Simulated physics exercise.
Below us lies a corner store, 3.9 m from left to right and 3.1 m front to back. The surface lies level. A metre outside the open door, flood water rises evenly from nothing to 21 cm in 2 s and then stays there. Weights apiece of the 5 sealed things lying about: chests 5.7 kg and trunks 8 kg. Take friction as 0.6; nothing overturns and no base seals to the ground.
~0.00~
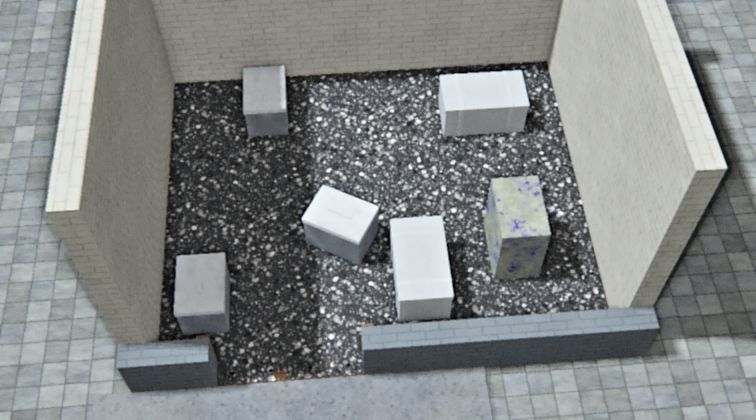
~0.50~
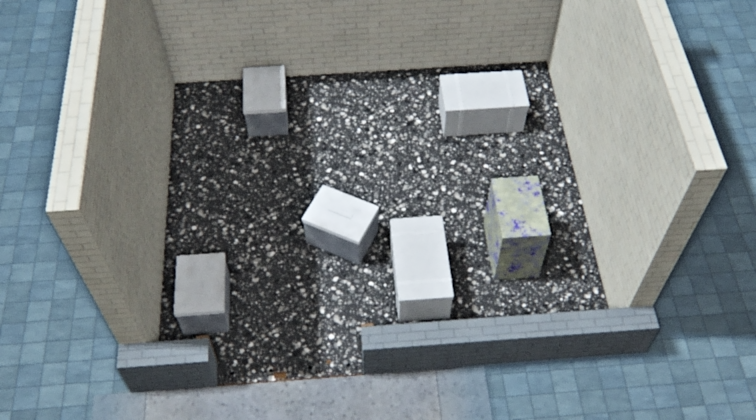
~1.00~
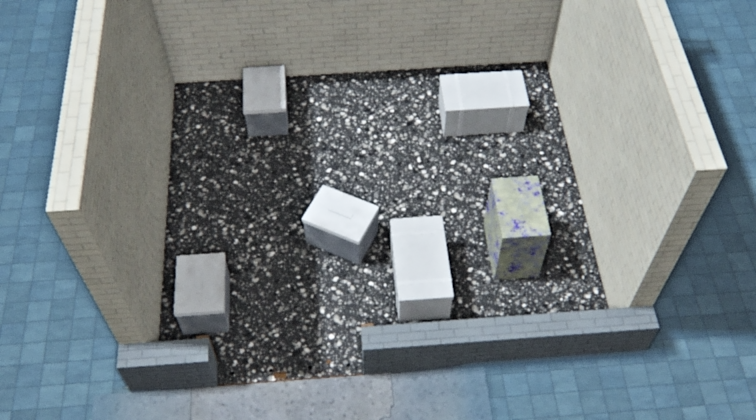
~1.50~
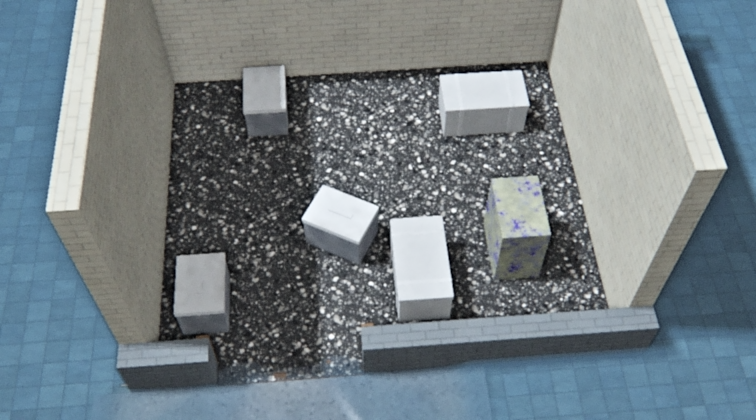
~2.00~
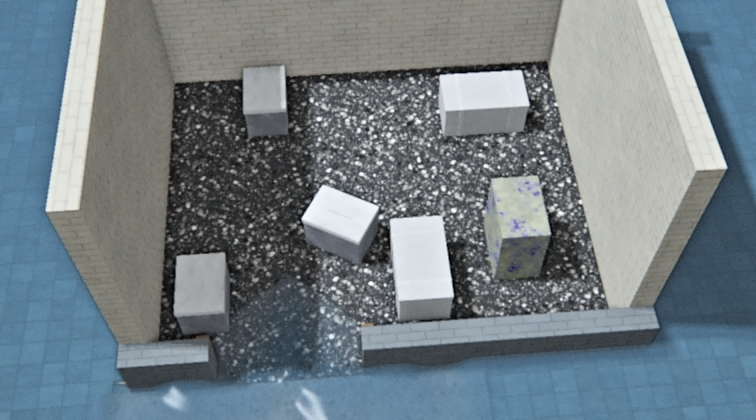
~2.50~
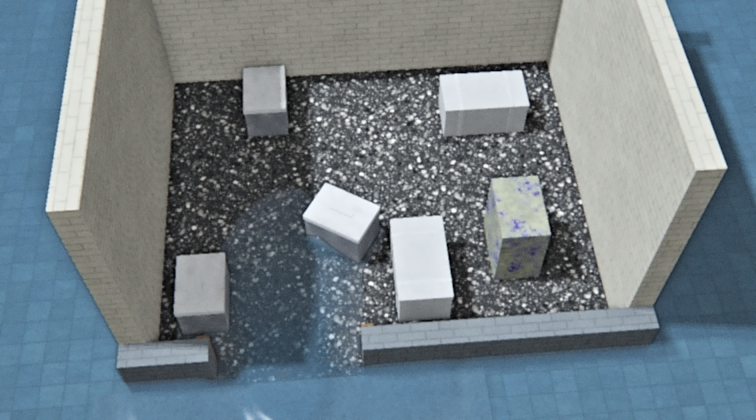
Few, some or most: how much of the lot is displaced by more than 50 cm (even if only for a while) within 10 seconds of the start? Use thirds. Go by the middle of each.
That comes to between one and two thirds.
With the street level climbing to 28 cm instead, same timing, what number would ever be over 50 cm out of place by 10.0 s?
Then 4.
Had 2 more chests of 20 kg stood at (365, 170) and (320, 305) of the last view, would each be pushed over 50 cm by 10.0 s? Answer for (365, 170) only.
It is under.
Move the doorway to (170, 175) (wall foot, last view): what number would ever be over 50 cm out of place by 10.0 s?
Then 4.
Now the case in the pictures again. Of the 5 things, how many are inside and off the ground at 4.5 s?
2 of them.
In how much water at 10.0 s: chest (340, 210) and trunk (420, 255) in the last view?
Roughly 15 and 7 cm.
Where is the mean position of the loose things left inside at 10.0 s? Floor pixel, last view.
Near (433, 214).
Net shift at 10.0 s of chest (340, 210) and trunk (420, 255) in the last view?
In turn: 250 cm, 20 cm.
After 3.5 s 1 of 5 are over 50 cm from their spots; 0 afloat.
After 4.5 s 1 of 5 are over 50 cm from their spots; 2 afloat.
After 7.0 s 2 of 5 are over 50 cm from their spots; 4 afloat.
After 10.0 s 3 of 5 are over 50 cm from their spots, and 3 have been at some point; 5 afloat.
